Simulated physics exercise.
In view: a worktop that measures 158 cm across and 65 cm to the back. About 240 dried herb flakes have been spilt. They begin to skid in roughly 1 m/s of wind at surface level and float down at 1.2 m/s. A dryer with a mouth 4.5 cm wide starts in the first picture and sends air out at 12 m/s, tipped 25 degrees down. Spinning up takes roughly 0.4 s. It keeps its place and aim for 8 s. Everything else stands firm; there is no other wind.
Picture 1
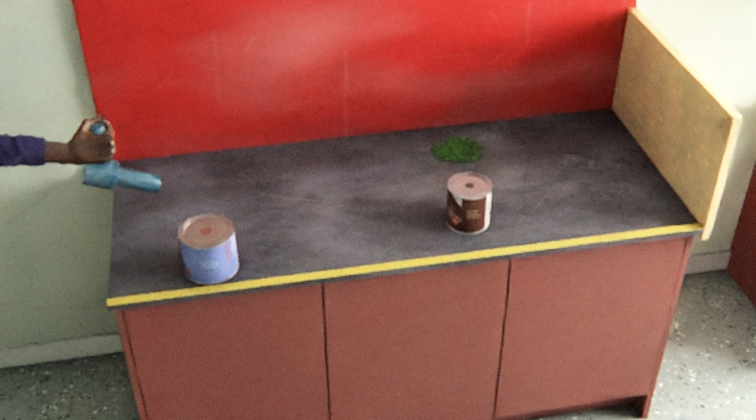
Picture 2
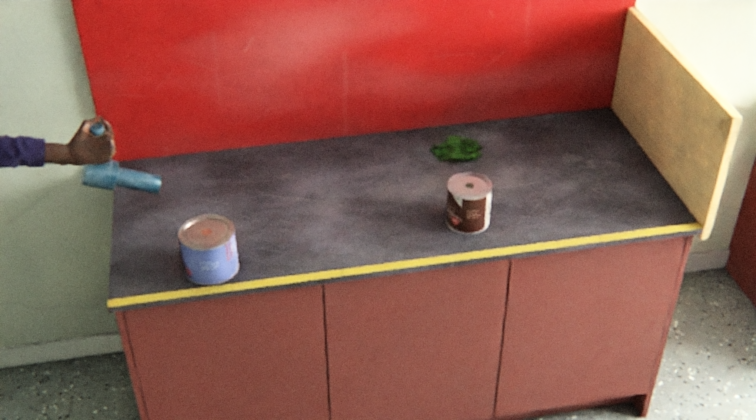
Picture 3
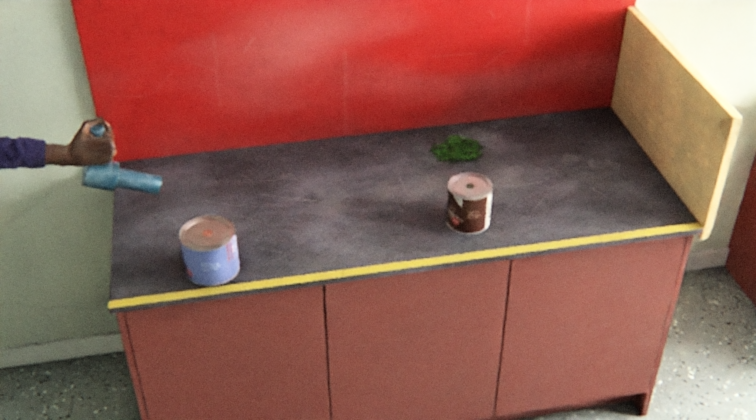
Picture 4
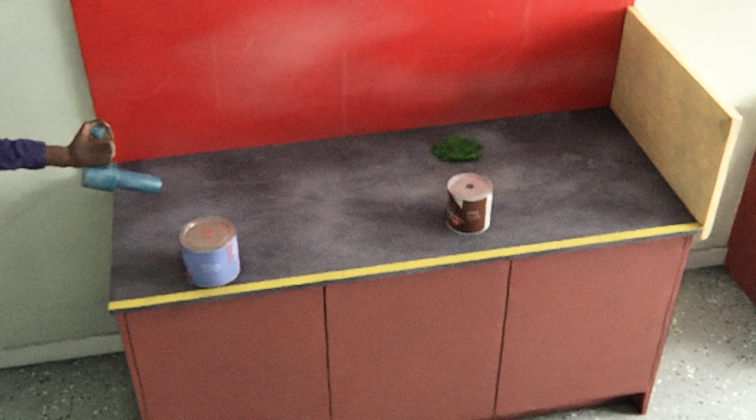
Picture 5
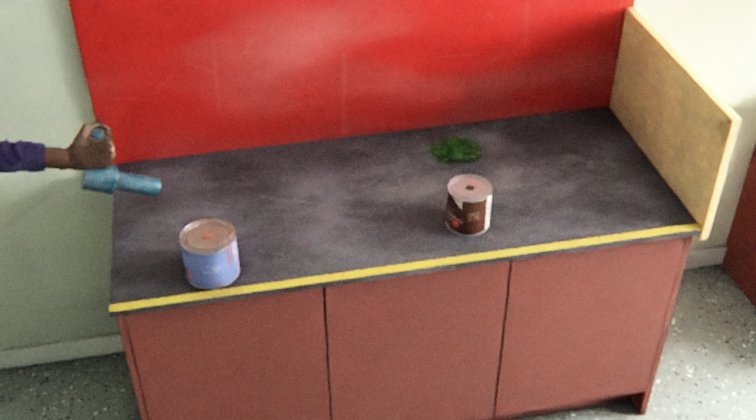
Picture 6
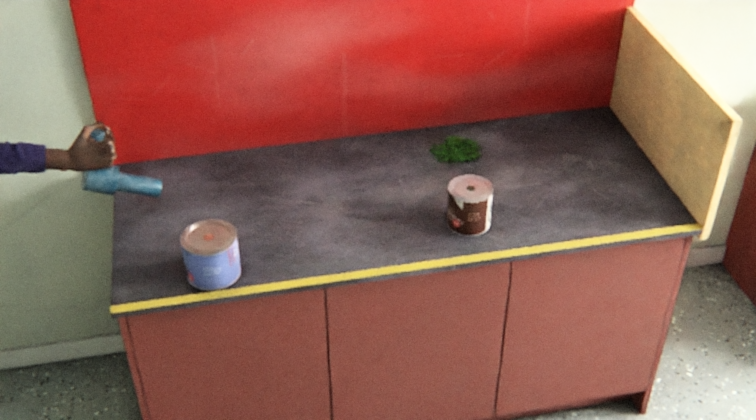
On a dark worktop with a yellow edge, a hand holding a blue dryer near two tins and green flakes lying still.
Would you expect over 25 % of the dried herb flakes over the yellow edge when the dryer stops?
Answer: No.
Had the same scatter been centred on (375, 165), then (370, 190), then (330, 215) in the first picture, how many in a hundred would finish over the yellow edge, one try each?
In that order: 0 %, 15 %, 40 %.
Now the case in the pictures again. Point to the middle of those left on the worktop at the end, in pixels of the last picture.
At about (648, 157).
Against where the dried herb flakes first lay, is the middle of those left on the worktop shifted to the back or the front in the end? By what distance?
Towards the front, some 15 cm.
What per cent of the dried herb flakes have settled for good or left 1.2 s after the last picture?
Some 10 per cent.
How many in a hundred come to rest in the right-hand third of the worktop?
About 100 %.
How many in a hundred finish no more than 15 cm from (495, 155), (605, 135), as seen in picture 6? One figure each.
In turn about 0 %, 40 %.
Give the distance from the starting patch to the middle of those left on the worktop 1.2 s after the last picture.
About 55 cm.
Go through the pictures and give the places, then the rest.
In the first picture, the middle of the dried herb flakes is near (459, 151), none has stirred yet and the mouth of the dryer is at (159, 184).
In the second picture, the middle of the dried herb flakes is near (459, 149), none has stirred yet and the yellow edge is centred on (420, 266).
In the third picture, the middle of the dried herb flakes is near (459, 149), none has stirred yet, the top of a tin is at (470, 185) and the top of a tin is at (207, 232).
In the fourth picture, the middle of the dried herb flakes is near (459, 149) and none has stirred yet.
In the fifth picture, the middle of the dried herb flakes is near (458, 150) and none has stirred yet.
In the sixth picture, the middle of the dried herb flakes is near (459, 150) and none has stirred yet.
Then, 1.2 s after the last picture, 0 % are over the yellow edge; the middle of those still in play is near (621, 128); 8 % have settled or left.
Then, 2.2 s after the last picture, 0 % are over the yellow edge; the middle of those still in play is near (635, 141); 25 % have settled or left.
Then, 4.0 s after the last picture, 0 % are over the yellow edge; the middle of those still in play is near (644, 152); 45 % have settled or left.
Then, 7.6 s after the last picture, at the end, 0 % are over the yellow edge; the middle of those still in play is near (648, 157).
